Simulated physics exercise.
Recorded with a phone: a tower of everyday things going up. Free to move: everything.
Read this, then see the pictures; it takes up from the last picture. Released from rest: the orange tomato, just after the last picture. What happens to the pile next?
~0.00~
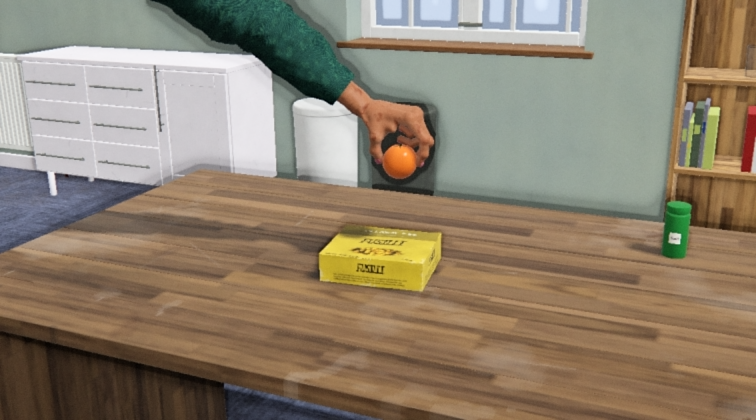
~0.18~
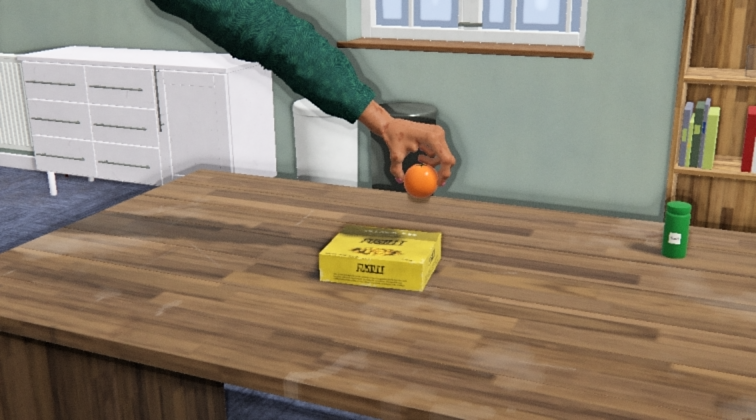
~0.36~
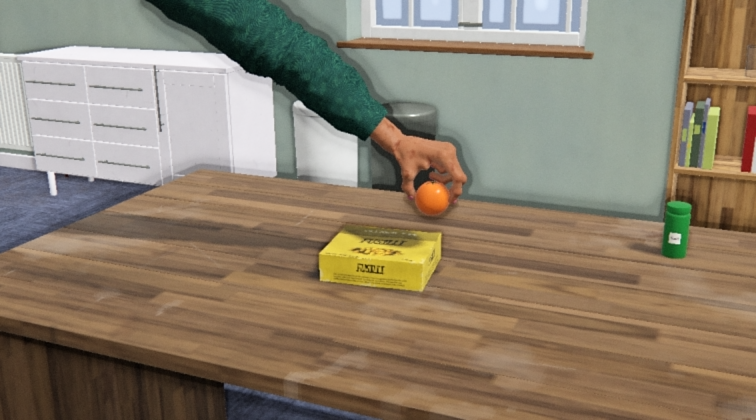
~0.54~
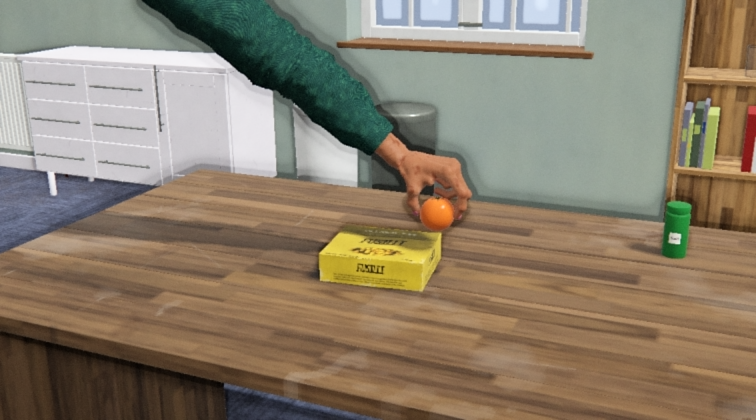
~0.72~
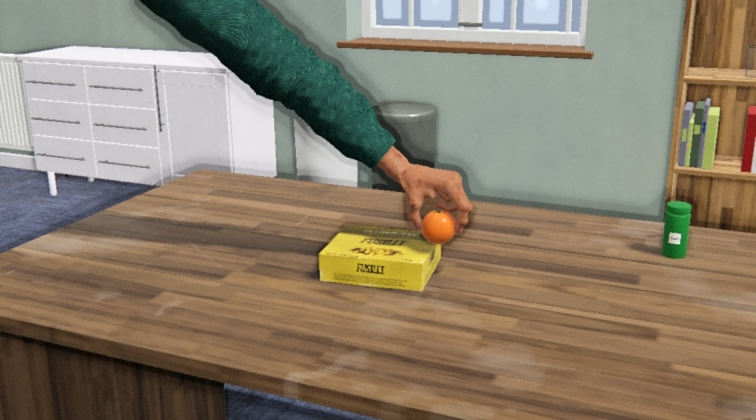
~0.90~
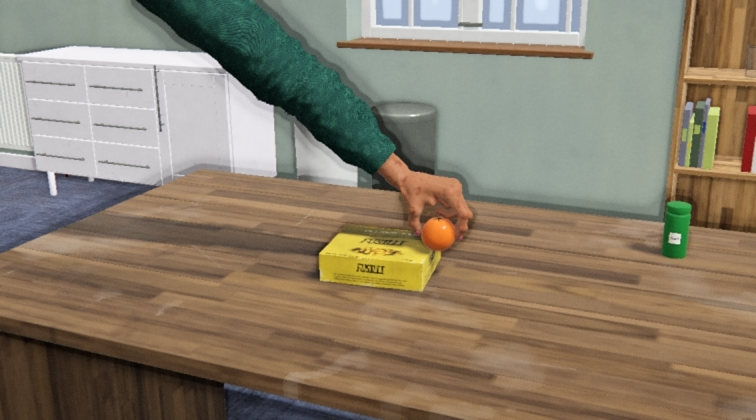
I expect the pile not to stay intact.
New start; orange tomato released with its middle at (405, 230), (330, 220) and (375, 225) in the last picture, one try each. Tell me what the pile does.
Well, on the first go it stays steady, on the second it tumbles down, and on the third it stays steady.
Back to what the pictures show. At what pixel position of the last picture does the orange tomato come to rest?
It ends near (461, 265).
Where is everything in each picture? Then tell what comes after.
In the first picture, still above its spot; orange tomato (400, 161); yellow packet (382, 256).
In the second picture, still above its spot; orange tomato (421, 181); yellow packet (382, 256).
In the third picture, still above its spot; orange tomato (433, 198); yellow packet (382, 256).
In the fourth picture, still above its spot; orange tomato (437, 214); yellow packet (382, 256).
In the fifth picture, still above its spot; orange tomato (439, 227); yellow packet (382, 256).
In the sixth picture, in place under the hand; orange tomato (438, 234); yellow packet (382, 256).
Around 1.10 s, orange tomato displaced a little near (445, 241).
Around 1.20 s, orange tomato now fallen.
Around 1.30 s, nothing new.
Finally (2.0 s), fallen, orange tomato; the other 2 still in place. Final places as the last picture's camera would see them, orange tomato near (461, 265). The pile comes apart.
